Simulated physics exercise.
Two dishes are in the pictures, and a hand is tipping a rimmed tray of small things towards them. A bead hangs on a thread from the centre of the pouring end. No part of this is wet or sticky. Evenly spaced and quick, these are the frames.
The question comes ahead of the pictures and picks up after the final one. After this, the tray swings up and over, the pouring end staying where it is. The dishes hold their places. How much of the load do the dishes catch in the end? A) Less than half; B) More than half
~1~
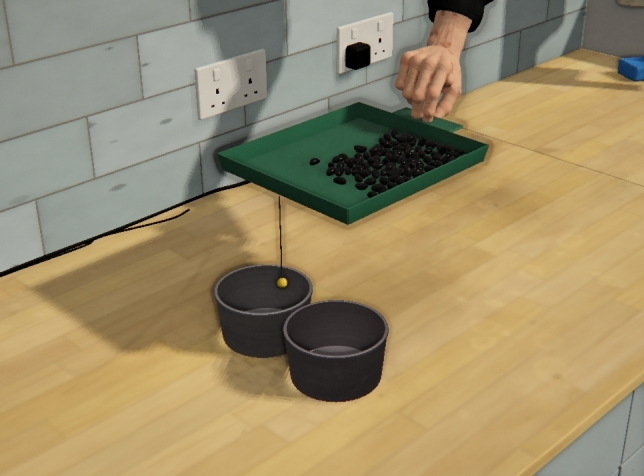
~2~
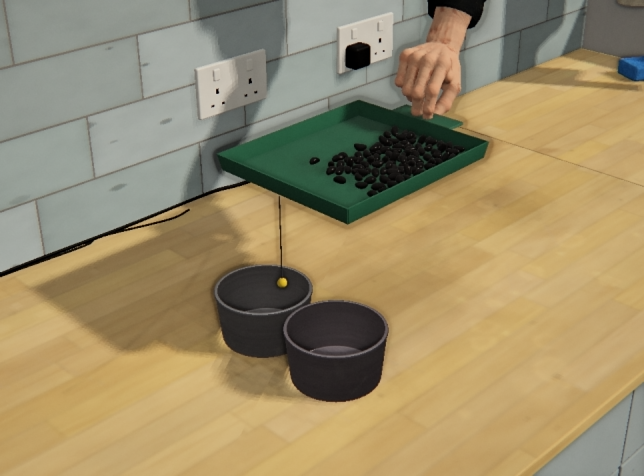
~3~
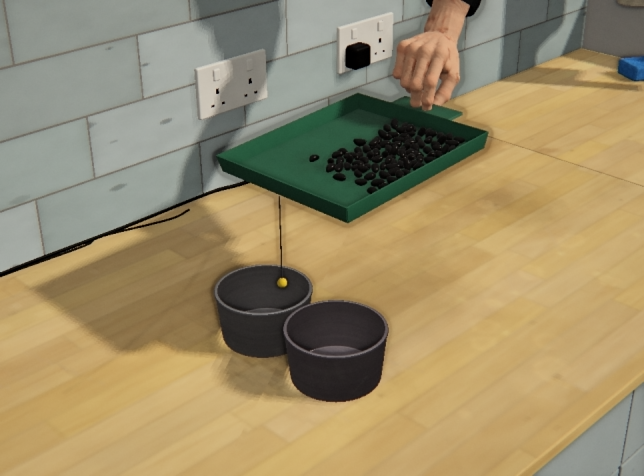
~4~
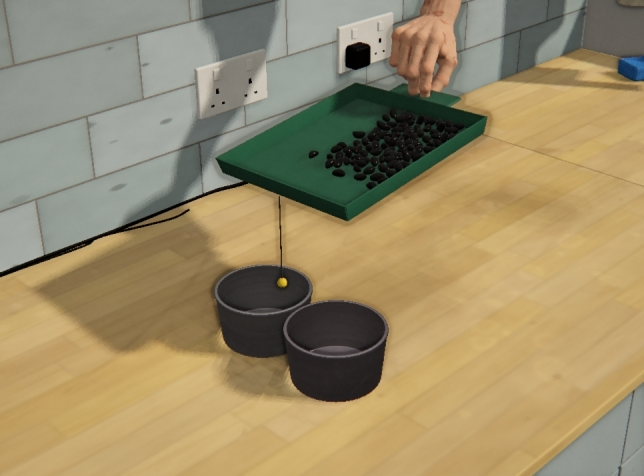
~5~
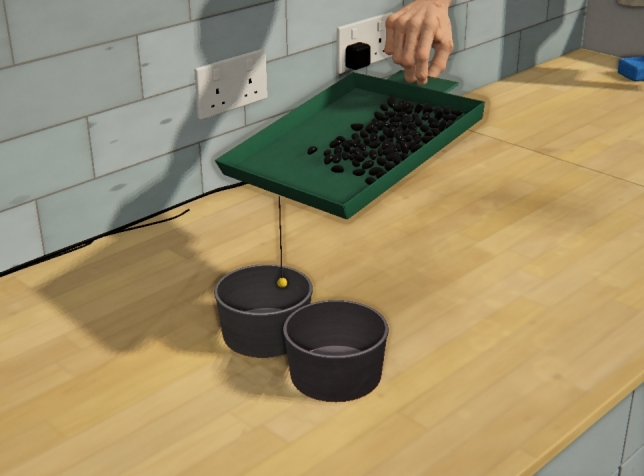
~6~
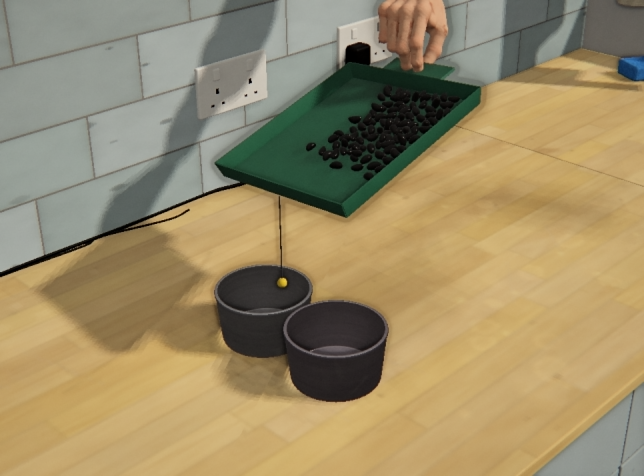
A.
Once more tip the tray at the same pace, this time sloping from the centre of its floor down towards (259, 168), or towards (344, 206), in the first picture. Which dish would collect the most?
First place: The dish to the left; second place: The dish to the right.
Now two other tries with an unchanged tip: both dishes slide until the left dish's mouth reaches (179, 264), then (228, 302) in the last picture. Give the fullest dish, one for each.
Result, try one: The dish further right; try two: The dish further left.
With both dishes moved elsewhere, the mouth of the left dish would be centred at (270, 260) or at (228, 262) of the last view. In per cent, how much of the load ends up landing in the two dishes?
About 10 per cent first, then about 40 per cent.
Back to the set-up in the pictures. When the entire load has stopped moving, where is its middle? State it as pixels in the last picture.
The centre ends up roughly at (229, 341).
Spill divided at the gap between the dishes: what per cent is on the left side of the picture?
Near 100 %.
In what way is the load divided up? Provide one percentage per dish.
Left dish: Around 30 in a hundred; right dish: Around 0 in a hundred.
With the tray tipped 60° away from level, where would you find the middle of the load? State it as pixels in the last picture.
Somewhere near pixel (276, 168).
Just after the last frame, tray tipped steeply; almost all on the tray; just a few in the air.
A moment on, tray tipped right over; the larger part on the tray; just a few in the left dish; about a tenth outside both; just a few in the air.
Further on, tray tipped past a quarter turn; roughly a third in the left dish; roughly two thirds outside both.
When it is over, tray tipped past a quarter turn; not one in the right dish; roughly a third in the left dish; roughly two thirds outside both.
